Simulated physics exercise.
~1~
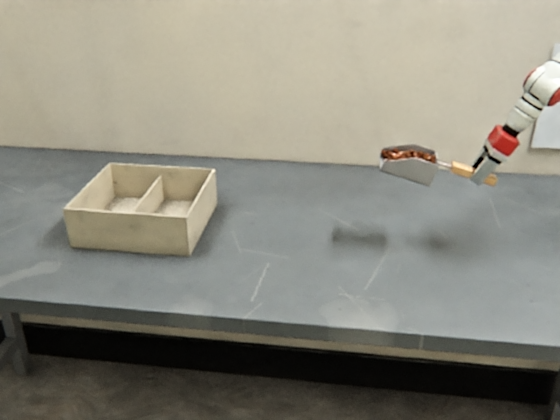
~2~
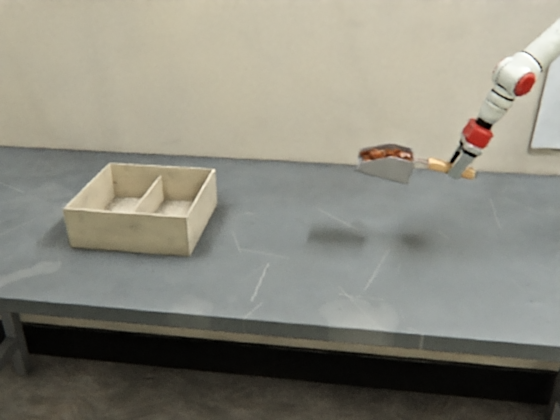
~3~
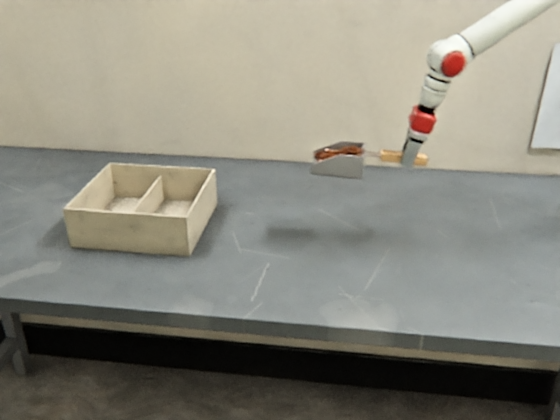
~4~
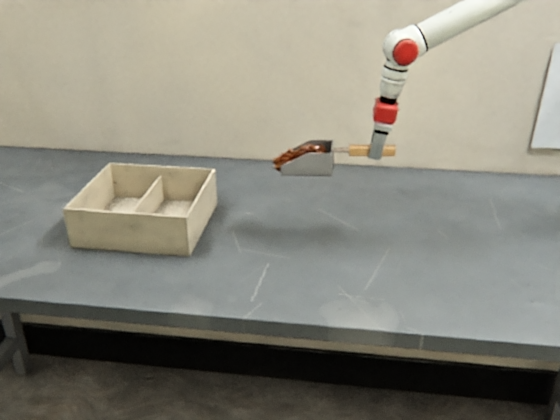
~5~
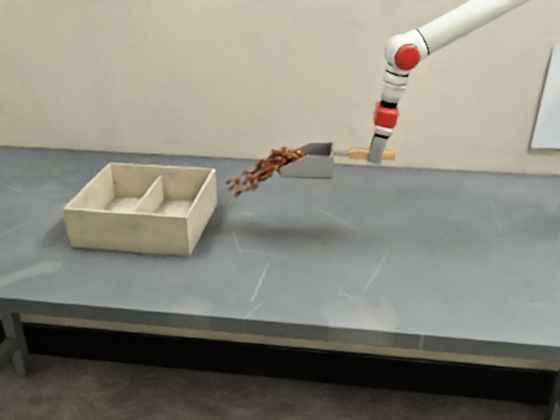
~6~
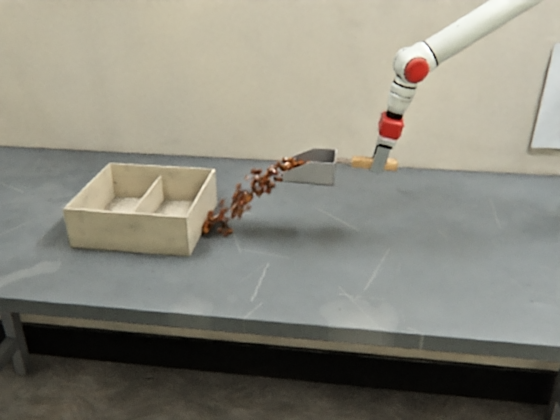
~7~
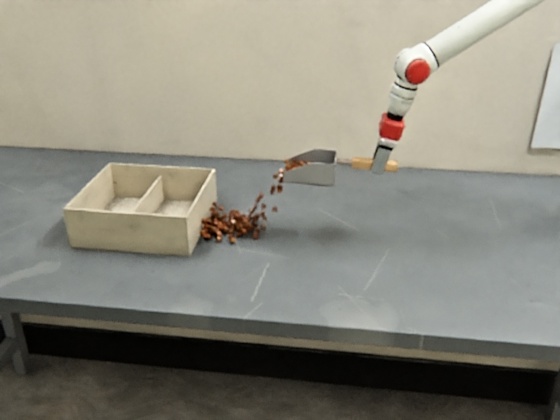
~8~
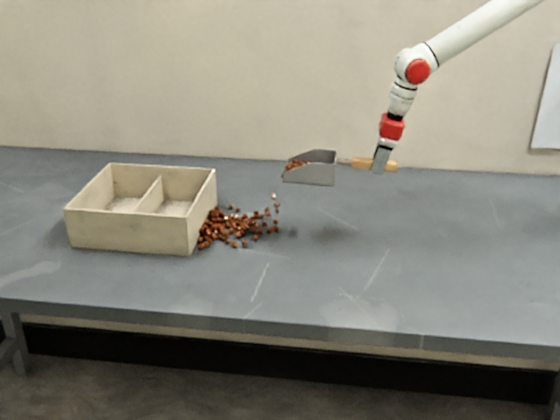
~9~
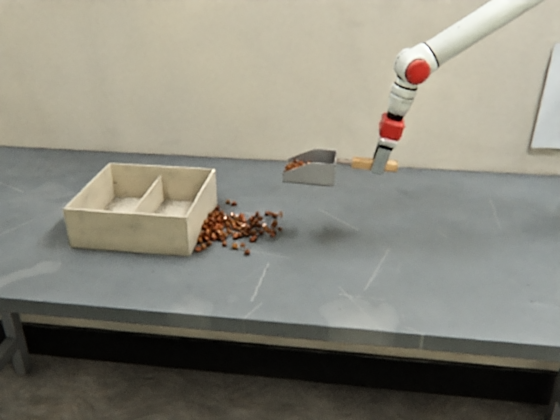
On a grey table, a robot arm swings a scoop left, spilling brown pellets beside a box.
